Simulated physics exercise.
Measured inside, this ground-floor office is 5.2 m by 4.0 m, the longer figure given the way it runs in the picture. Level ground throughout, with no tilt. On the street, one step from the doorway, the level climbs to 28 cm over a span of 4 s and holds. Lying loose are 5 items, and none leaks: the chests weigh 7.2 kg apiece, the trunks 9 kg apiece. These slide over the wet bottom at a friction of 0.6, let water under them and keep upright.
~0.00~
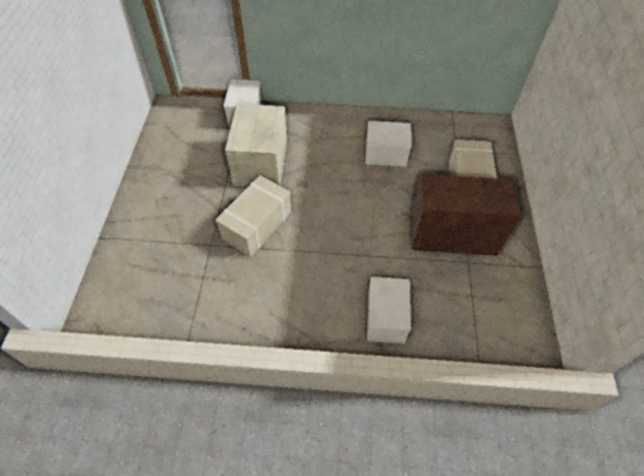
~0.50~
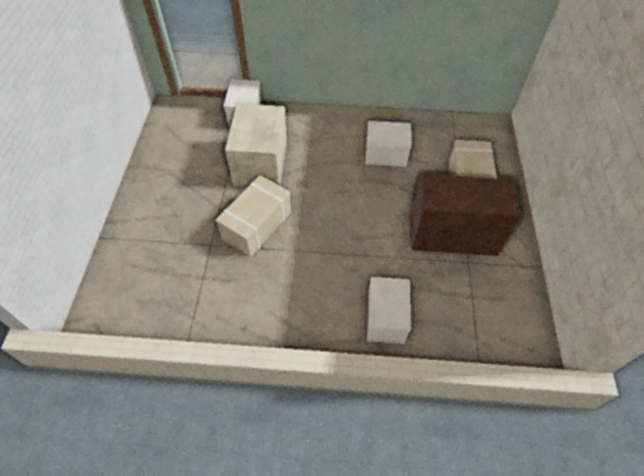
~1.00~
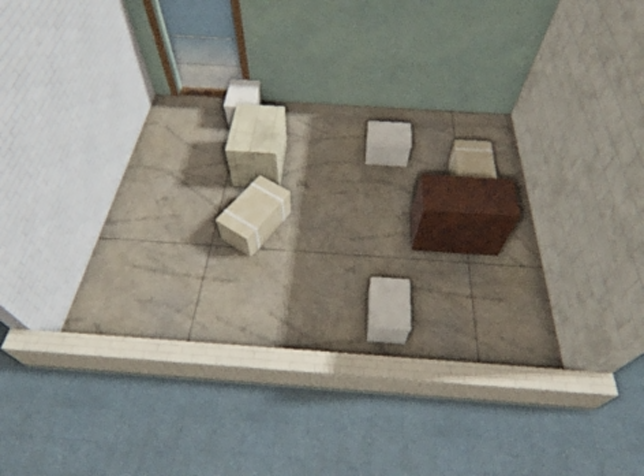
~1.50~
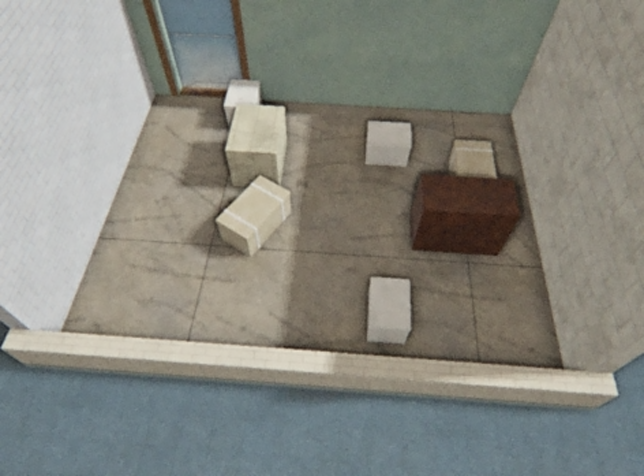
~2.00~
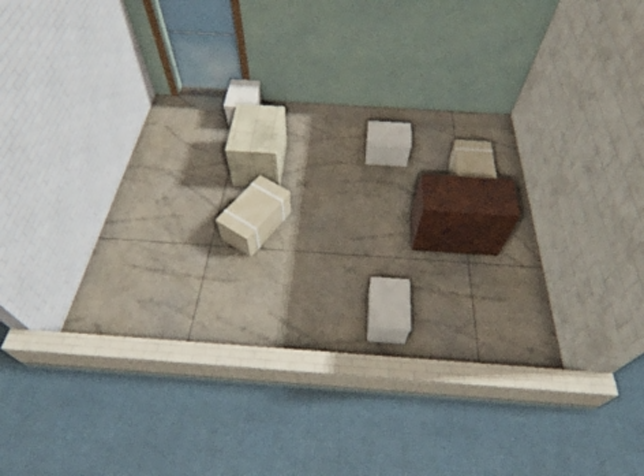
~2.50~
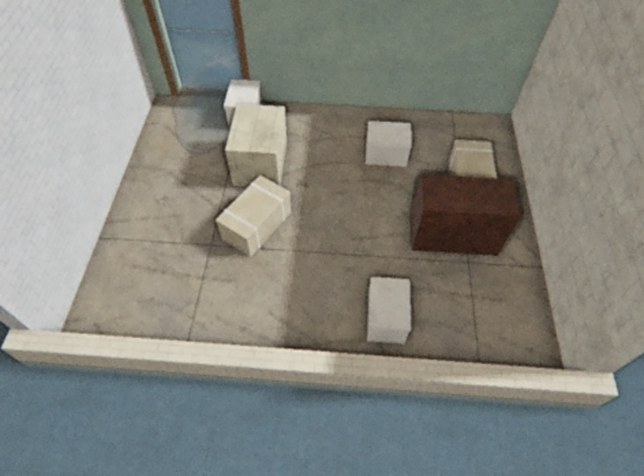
Blue-grey water spreads across the ground outside, then through the doorway onto the brown floor.
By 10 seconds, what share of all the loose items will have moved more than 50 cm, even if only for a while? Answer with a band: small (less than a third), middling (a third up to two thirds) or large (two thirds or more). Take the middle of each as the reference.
Middling.
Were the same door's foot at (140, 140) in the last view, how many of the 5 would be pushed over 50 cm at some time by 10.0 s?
In that case 4 of them.
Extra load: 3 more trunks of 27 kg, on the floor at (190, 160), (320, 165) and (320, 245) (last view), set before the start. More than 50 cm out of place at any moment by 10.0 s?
Result, in listed order: Exceeded / not exceeded / not exceeded.
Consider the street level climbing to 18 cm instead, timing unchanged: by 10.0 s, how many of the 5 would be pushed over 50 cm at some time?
In that case 2 of them.
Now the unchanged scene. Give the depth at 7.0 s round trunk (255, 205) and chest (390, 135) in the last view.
Close to 2 and 2 centimetres.
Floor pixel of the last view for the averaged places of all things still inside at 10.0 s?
I'd put it around (393, 183).
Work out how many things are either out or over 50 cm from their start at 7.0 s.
I get 1.
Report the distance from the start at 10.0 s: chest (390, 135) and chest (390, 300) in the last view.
In turn: 50 cm, 150 cm.
After 3.5 s 0 of 5 are over 50 cm from their spots; 0 afloat.
After 4.5 s 1 of 5 are over 50 cm from their spots; 0 afloat.
After 7.0 s 1 of 5 are over 50 cm from their spots; 0 afloat.
After 10.0 s 2 of 5 are over 50 cm from their spots, and 2 have been at some point; 4 afloat.
